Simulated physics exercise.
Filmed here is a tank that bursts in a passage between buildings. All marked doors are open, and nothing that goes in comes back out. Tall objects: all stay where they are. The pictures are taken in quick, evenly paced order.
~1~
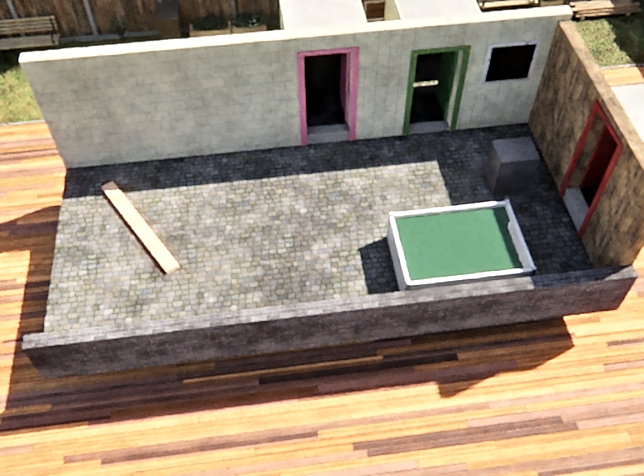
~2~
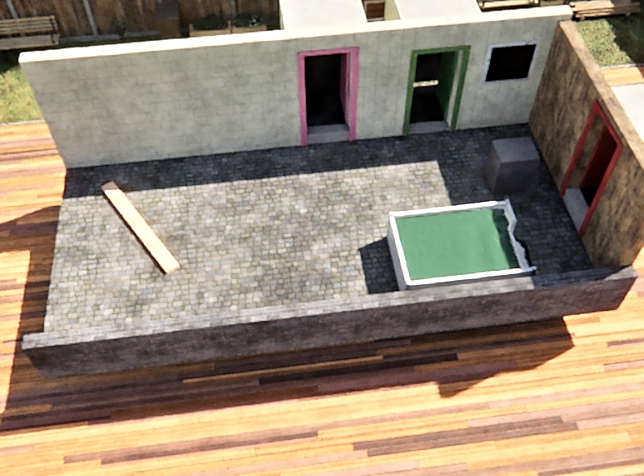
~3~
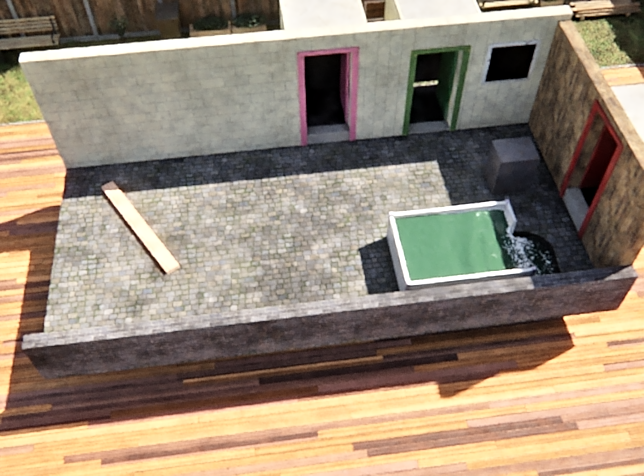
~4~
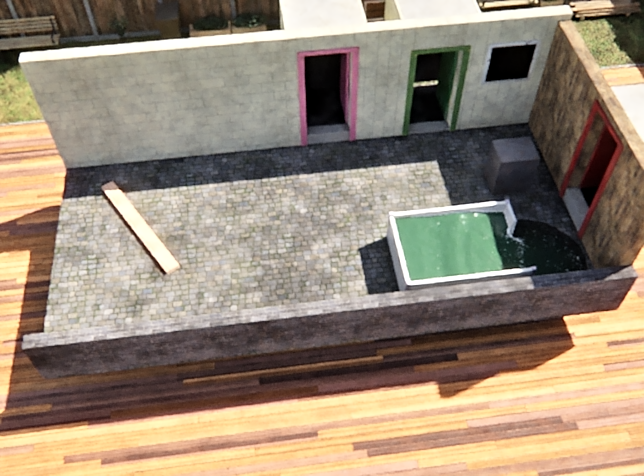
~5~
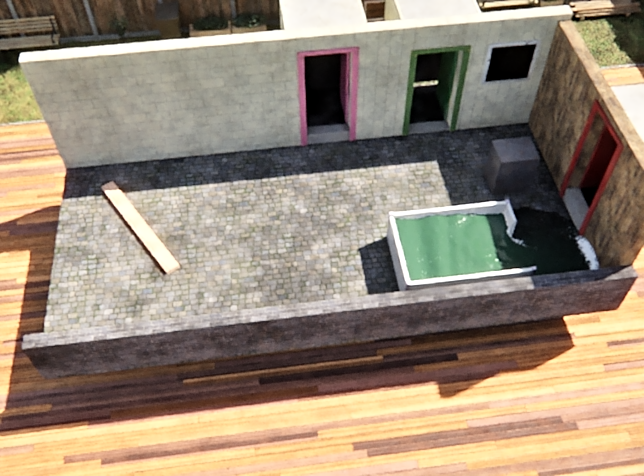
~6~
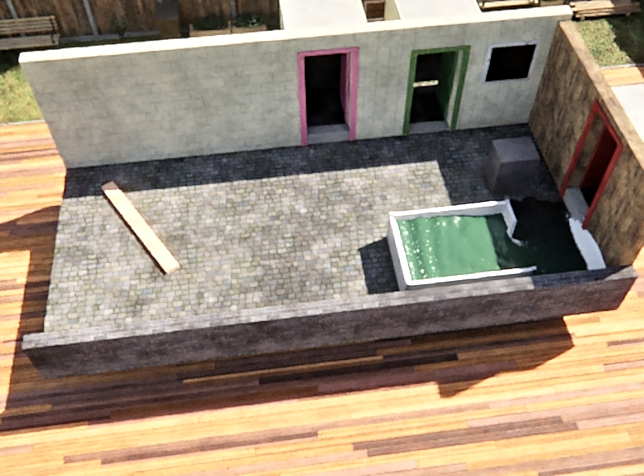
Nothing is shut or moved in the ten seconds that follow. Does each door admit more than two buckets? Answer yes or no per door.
Answers: The pink door: No; the green door: No; the red door: No.
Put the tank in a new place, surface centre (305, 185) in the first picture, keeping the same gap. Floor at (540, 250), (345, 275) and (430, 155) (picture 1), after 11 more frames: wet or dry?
Point by point: Swamped; still bare; swamped.
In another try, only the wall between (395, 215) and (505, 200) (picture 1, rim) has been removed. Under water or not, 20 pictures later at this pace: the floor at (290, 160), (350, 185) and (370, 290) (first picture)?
Going through them, the first would be submerged, the next submerged and the last still bare.
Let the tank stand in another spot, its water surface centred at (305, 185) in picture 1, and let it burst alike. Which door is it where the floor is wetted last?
It's the pink-painted one, as it turns out.
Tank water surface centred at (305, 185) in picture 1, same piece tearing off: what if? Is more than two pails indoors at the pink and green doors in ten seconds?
Result - pink door undershoots, green door overshoots.
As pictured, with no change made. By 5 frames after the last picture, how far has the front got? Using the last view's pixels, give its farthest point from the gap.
At about (541, 159).
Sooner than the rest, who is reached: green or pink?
It is the green one.
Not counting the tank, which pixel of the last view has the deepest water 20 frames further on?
At about (527, 129).
A moment on, water covers 10 % of the floor; the pink door not reached, the green door not reached, the red door wet at the sill, nothing in.
Next, water covers 15 % of the floor; the pink door not reached, the green door not reached, the red door wet at the sill, nothing in.
Then, water covers 30 % of the floor; the pink door not reached, the green door wet at the sill, nothing in, the red door wet at the sill, nothing in.
Later, water covers 60 % of the floor; the pink door wet at the sill, nothing in, the green door wet at the sill, nothing in, the red door wet at the sill, nothing in.
In the end, water covers 85 % of the floor; the pink door wet at the sill, nothing in, the green door wet at the sill, nothing in, the red door wet at the sill, nothing in.
